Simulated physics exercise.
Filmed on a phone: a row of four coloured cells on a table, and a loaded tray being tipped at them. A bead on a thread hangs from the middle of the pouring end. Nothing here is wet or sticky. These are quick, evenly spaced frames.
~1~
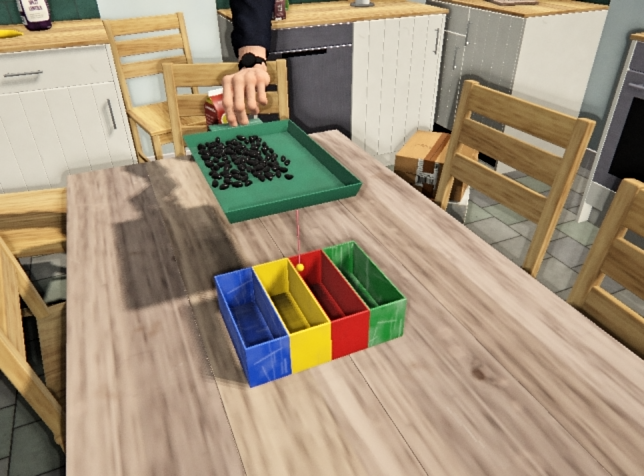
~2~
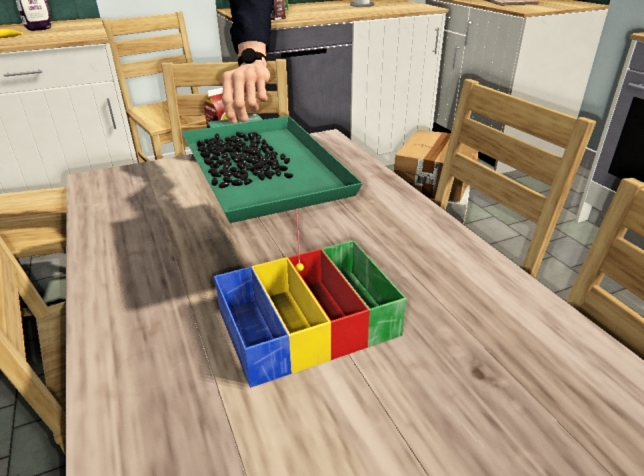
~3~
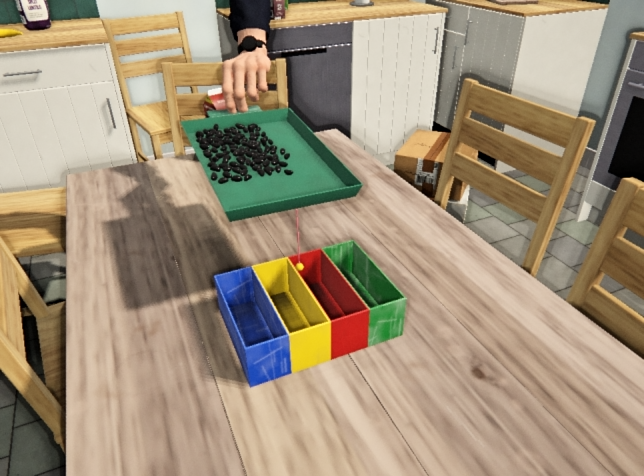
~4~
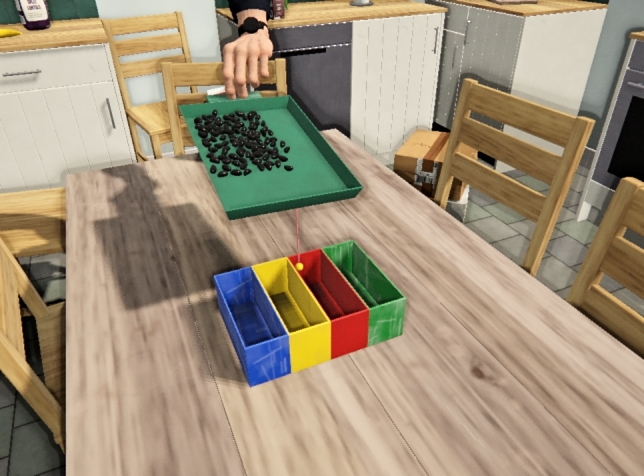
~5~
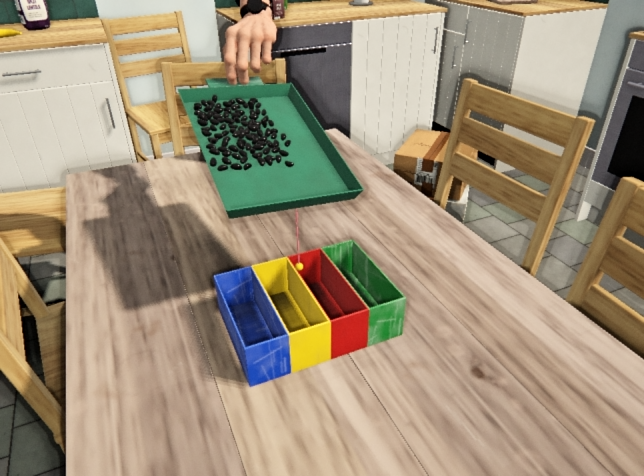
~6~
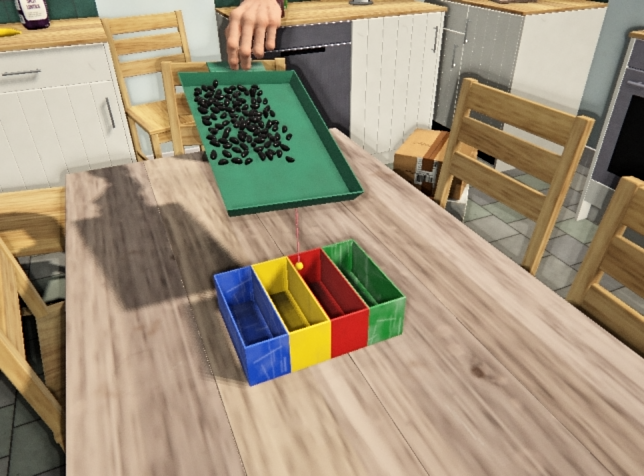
A hand slowly raised the far end of a green tray of black beans, tilting it toward a row of blue, yellow, red and green boxes that stayed still on the wooden table.
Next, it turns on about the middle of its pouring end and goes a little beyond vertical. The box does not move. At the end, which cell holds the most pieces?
It favours the green compartment.
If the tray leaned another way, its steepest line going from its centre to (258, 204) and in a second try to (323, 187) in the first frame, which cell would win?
One: Blue. Two: The cell in green.
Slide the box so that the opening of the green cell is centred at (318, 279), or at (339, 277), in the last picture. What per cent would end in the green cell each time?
The first gives 30 %, the second 40 %.
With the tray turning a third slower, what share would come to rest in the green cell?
Near 50 %.
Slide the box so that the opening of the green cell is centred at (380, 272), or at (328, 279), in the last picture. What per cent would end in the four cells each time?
The first gives 100 %, the second 40 %.
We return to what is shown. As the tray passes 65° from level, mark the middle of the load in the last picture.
Near (321, 189).
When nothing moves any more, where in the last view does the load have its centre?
Close to (357, 316).
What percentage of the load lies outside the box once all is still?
Close to 10 per cent.
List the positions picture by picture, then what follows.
Corners of the pouring end at (229, 209) and (356, 182), level; middle of the load at (242, 158), black beans; bead on its thread at (300, 268); blue cell at (269, 358); yellow cell at (311, 345); red cell at (350, 332); green cell at (387, 320), in the first frame.
Corners of the pouring end at (229, 208) and (356, 182), level; middle of the load at (242, 156), in the second frame.
Corners of the pouring end at (229, 208) and (357, 183), tipped barely, lowest at the right corner; middle of the load at (241, 149), in the third frame.
Corners of the pouring end at (229, 207) and (357, 185), tipped a little, lowest at the right corner; middle of the load at (241, 139), in the fourth frame.
Corners of the pouring end at (230, 206) and (358, 187), tipped clearly, lowest at the right corner; middle of the load at (241, 129), in the fifth frame.
Corners of the pouring end at (231, 205) and (358, 189), tipped clearly, lowest at the right corner; middle of the load at (242, 119); blue cell at (268, 357); yellow cell at (310, 343); red cell at (349, 330); green cell at (386, 318), in the sixth frame.
Soon, tray tipped steeply; nearly all on the tray; a small part falling or outside the box.
A while on, tray tipped past a quarter turn; about a third on the tray; about a third in the green cell; a small part in the red cell; a stray few in the yellow cell; about a quarter falling or outside the box.
Towards the end, tray tipped past a quarter turn; about half in the green cell; about a third in the red cell; a small part in the yellow cell; a stray few in the blue cell; a small part falling or outside the box.
Finally, tray tipped past a quarter turn; about half in the green cell; about a third in the red cell; a small part in the yellow cell; a stray few in the blue cell; a small part outside the box.
